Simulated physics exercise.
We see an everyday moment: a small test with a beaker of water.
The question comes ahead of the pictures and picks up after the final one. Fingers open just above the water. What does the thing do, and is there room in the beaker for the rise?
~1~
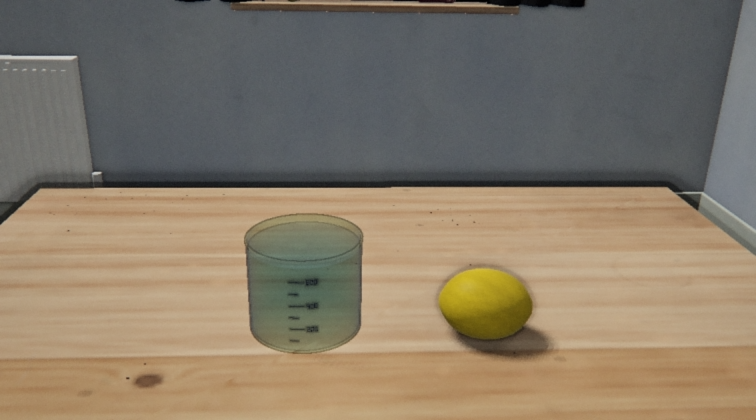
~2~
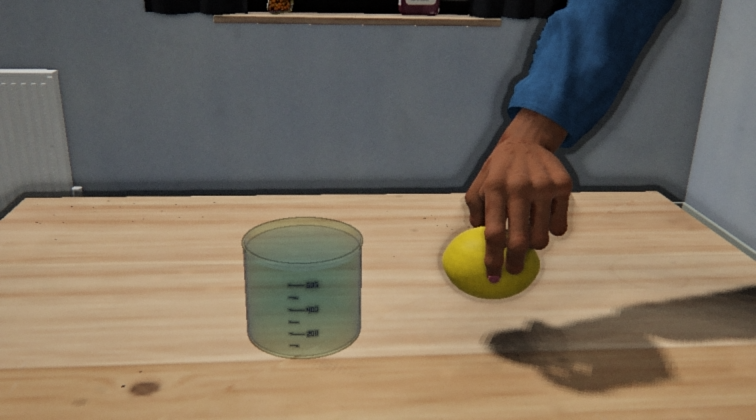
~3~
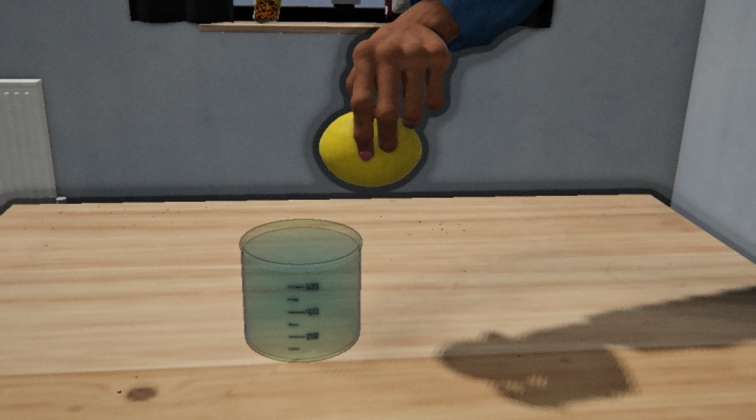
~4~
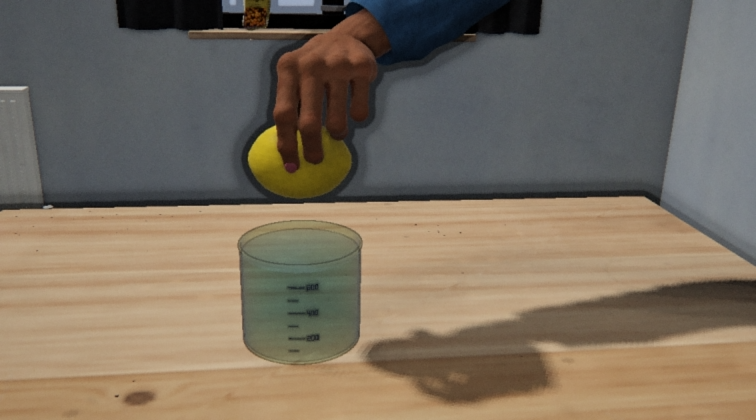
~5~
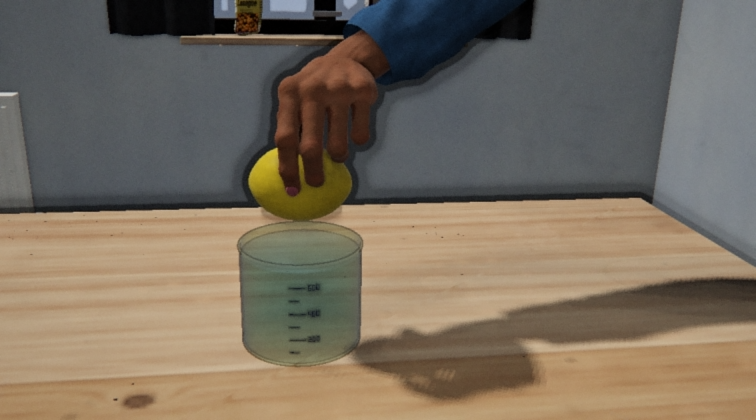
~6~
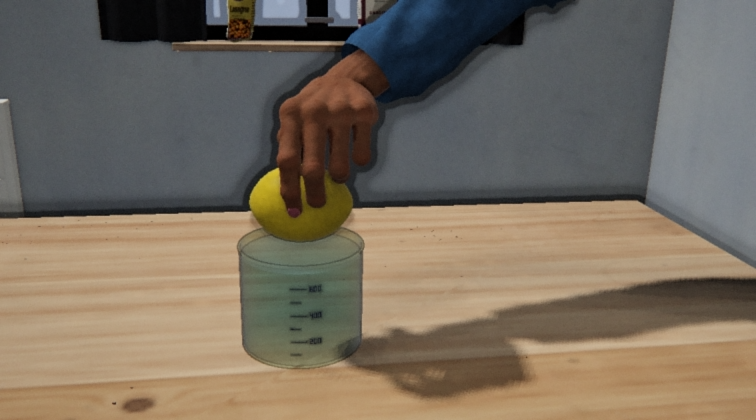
With the water, it stays up top; meanwhile the beaker pours over the edge.
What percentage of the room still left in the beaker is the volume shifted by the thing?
Roughly 250 %.
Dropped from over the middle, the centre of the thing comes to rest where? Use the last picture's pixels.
It comes to rest near (302, 265).
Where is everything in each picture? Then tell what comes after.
The lemon lies on the top at (485, 304); beaker (305, 279) nearly full, in the first frame.
A hand picks up the lemon at (490, 263); beaker nearly full, surface at (303, 247), in the second frame.
The lemon is carried over at (370, 149); beaker (302, 286) nearly full, in the third frame.
The lemon is above the beaker at (300, 160); beaker nearly full, surface at (301, 250), in the fourth frame.
The lemon comes down at (300, 183); beaker (301, 289) nearly full, in the fifth frame.
The lemon is just over the surface at (301, 203); beaker nearly full, surface at (301, 252), in the sixth frame.
Shortly, the lemon enters the water; the beaker is full to the brim; the top is wet.
Then, the lemon comes up again; the beaker is full to the brim; the top is wet.
At the finish, the lemon bobs at the top; the beaker is full to the brim; the top is wet.
